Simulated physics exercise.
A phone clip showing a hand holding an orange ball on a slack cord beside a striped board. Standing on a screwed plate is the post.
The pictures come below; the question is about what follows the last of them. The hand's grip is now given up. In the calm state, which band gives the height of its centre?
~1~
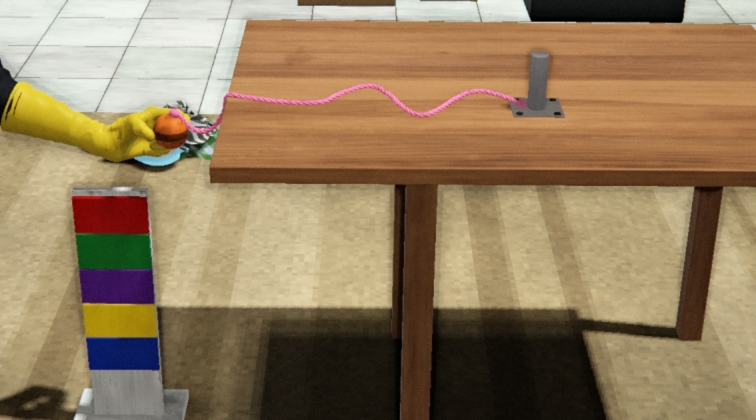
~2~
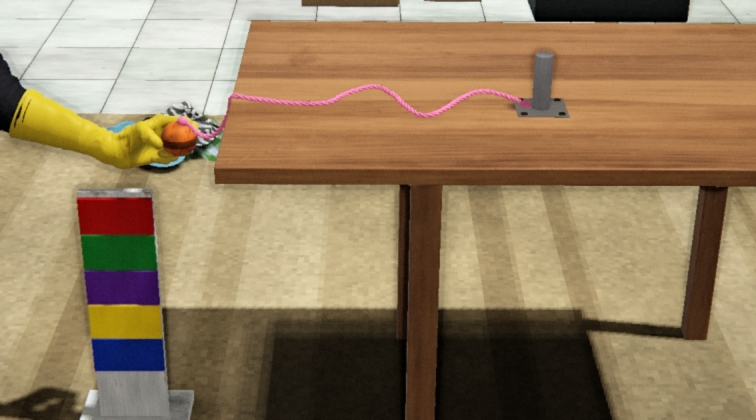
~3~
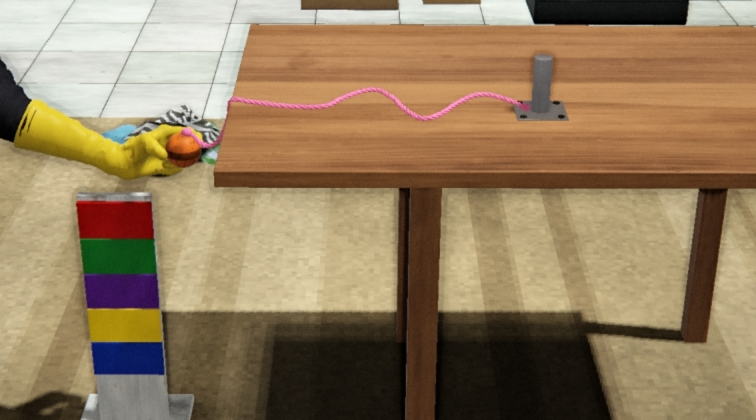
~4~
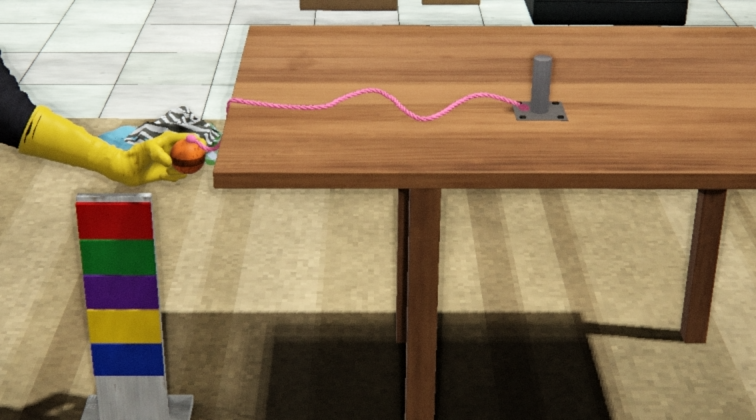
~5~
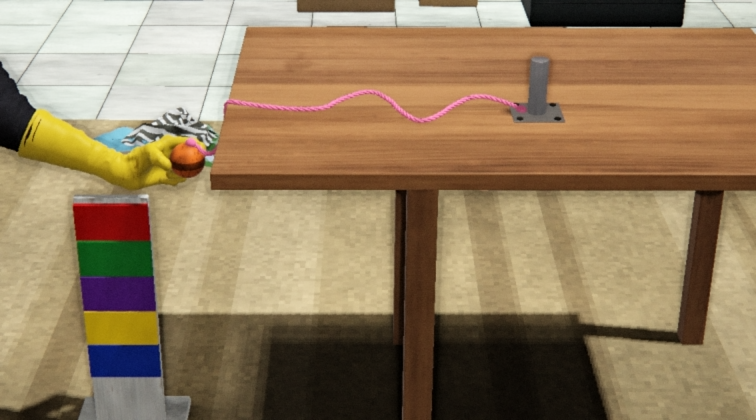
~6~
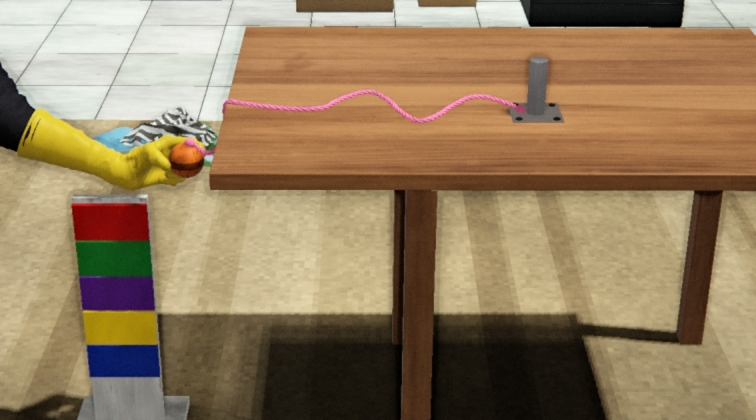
The purple band gives it.
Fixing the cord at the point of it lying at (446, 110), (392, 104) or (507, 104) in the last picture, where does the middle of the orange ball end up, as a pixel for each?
Approximately (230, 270), (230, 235) and (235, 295) respectively.
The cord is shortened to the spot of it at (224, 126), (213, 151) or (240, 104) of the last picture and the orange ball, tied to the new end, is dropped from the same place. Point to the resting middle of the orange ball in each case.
I'd put it around (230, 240) for the first cut, (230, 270) for the second and (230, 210) for the third.
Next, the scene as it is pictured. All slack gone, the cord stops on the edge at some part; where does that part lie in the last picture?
The piece you want is at about (332, 103).
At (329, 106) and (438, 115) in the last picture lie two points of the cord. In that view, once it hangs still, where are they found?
(225, 115) and (395, 108).
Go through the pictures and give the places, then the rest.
In the first picture, orange ball (171, 131); red (110, 217); green (114, 252); purple (117, 287); yellow (120, 322); blue (123, 355).
In the second picture, orange ball (179, 139); cord through (494, 93) (440, 112) (388, 92) (323, 103) (241, 97).
In the third picture, orange ball (183, 150).
In the fourth picture, orange ball (188, 157); cord through (492, 96) (438, 116) (387, 96) (322, 107) (239, 102).
In the fifth picture, orange ball (187, 160).
In the sixth picture, orange ball (186, 160); cord through (489, 98) (435, 117) (383, 97) (318, 109) (236, 103).
Soon after, ball near (197, 245); level with green.
Then, ball near (243, 301); level with purple.
Further on, ball near (228, 303); level with purple.
At rest, ball near (234, 304); level with purple. The cord holds its middle at purple.
